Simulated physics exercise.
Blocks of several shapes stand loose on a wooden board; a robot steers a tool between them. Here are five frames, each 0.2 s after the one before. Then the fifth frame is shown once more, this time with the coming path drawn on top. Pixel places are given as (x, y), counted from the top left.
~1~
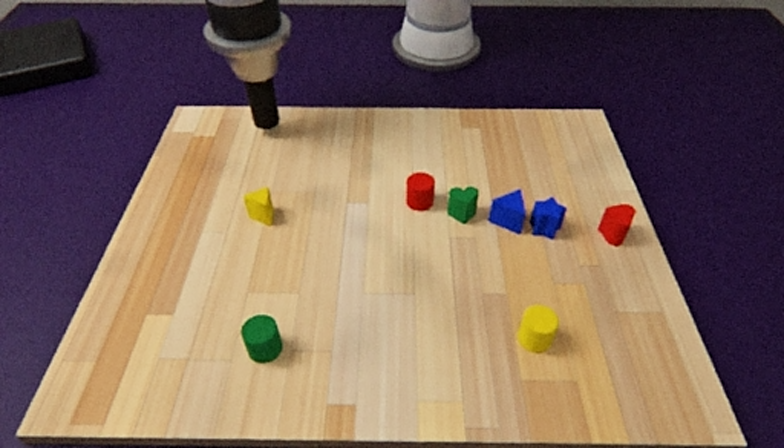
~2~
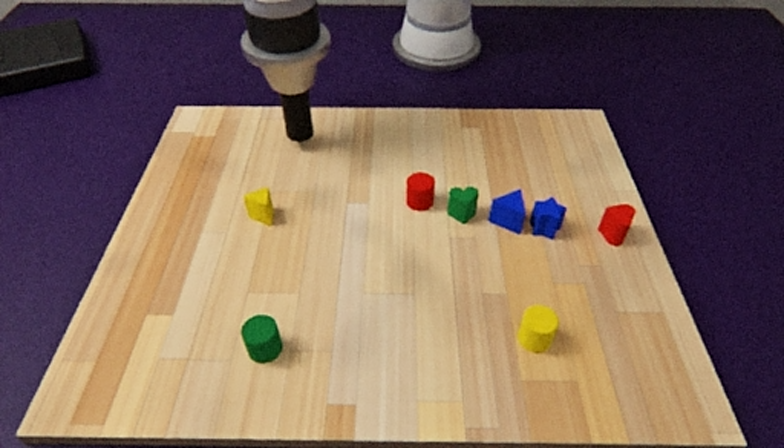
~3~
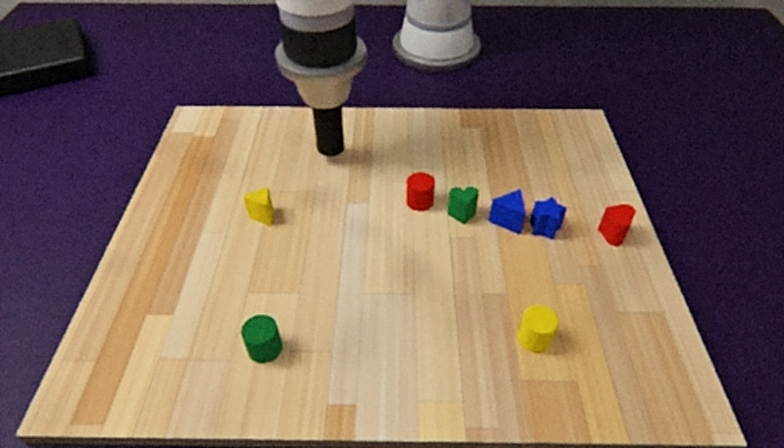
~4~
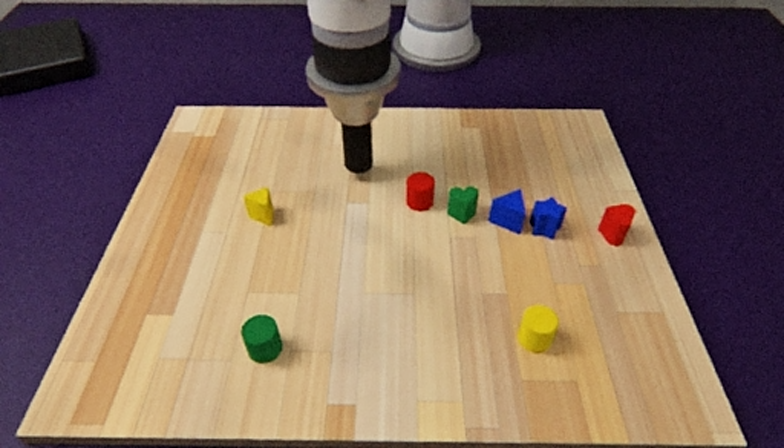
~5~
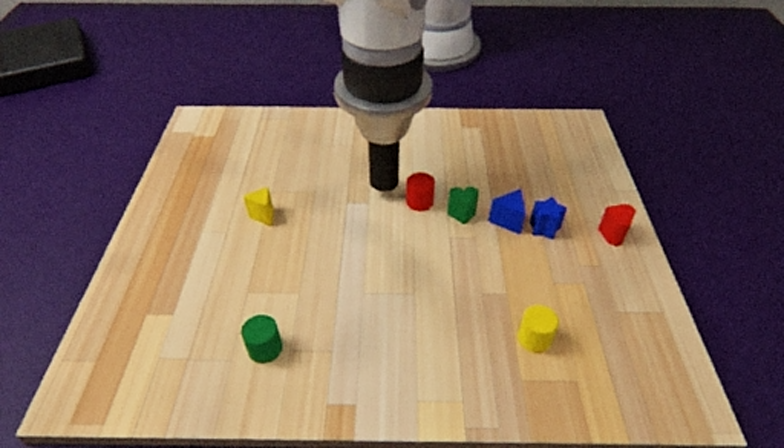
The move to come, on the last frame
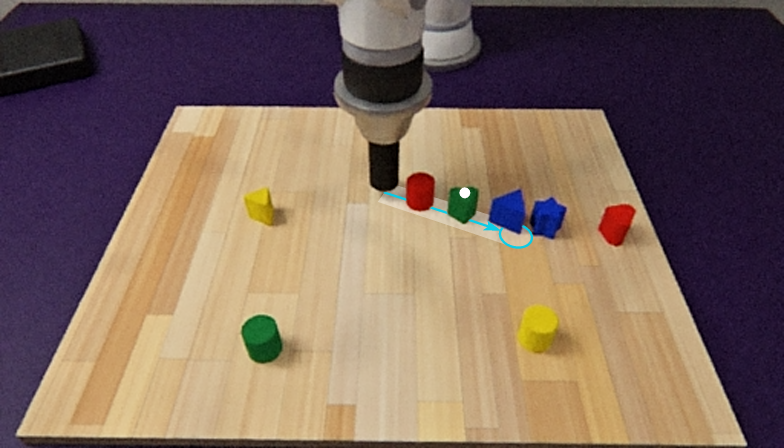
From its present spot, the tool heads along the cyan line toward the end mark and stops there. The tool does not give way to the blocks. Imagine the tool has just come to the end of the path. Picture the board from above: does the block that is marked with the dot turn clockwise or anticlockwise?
The block that is marked with the dot rotates clockwise.
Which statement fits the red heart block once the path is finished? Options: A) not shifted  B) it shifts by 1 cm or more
Option A.
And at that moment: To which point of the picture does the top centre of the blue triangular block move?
Around pixel (550, 217).
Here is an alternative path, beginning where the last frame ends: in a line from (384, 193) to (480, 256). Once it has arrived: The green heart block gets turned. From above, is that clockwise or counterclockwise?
From above, the turn goes clockwise.
The line goes from (384, 193) to (516, 236); the dot is on the green heart block.
The first path, step by step. One third of the way, tool at (427, 196); red disc at (458, 189); green heart block at (486, 198), turned 15° clockwise; blue triangular block at (516, 202), turned 10° anticlockwise.
Two thirds of the way, tool at (472, 210); red disc at (491, 184); green heart block at (514, 195), turned 100° clockwise; blue triangular block at (531, 211), turned 20° anticlockwise; blue star at (556, 208), turned 20° anticlockwise.
At the end, tool at (519, 225); red disc at (492, 183); green heart block at (520, 194), turned 75° clockwise; blue triangular block at (550, 217), turned 45° anticlockwise; blue star at (567, 206), turned 45° anticlockwise; red heart block unmoved.
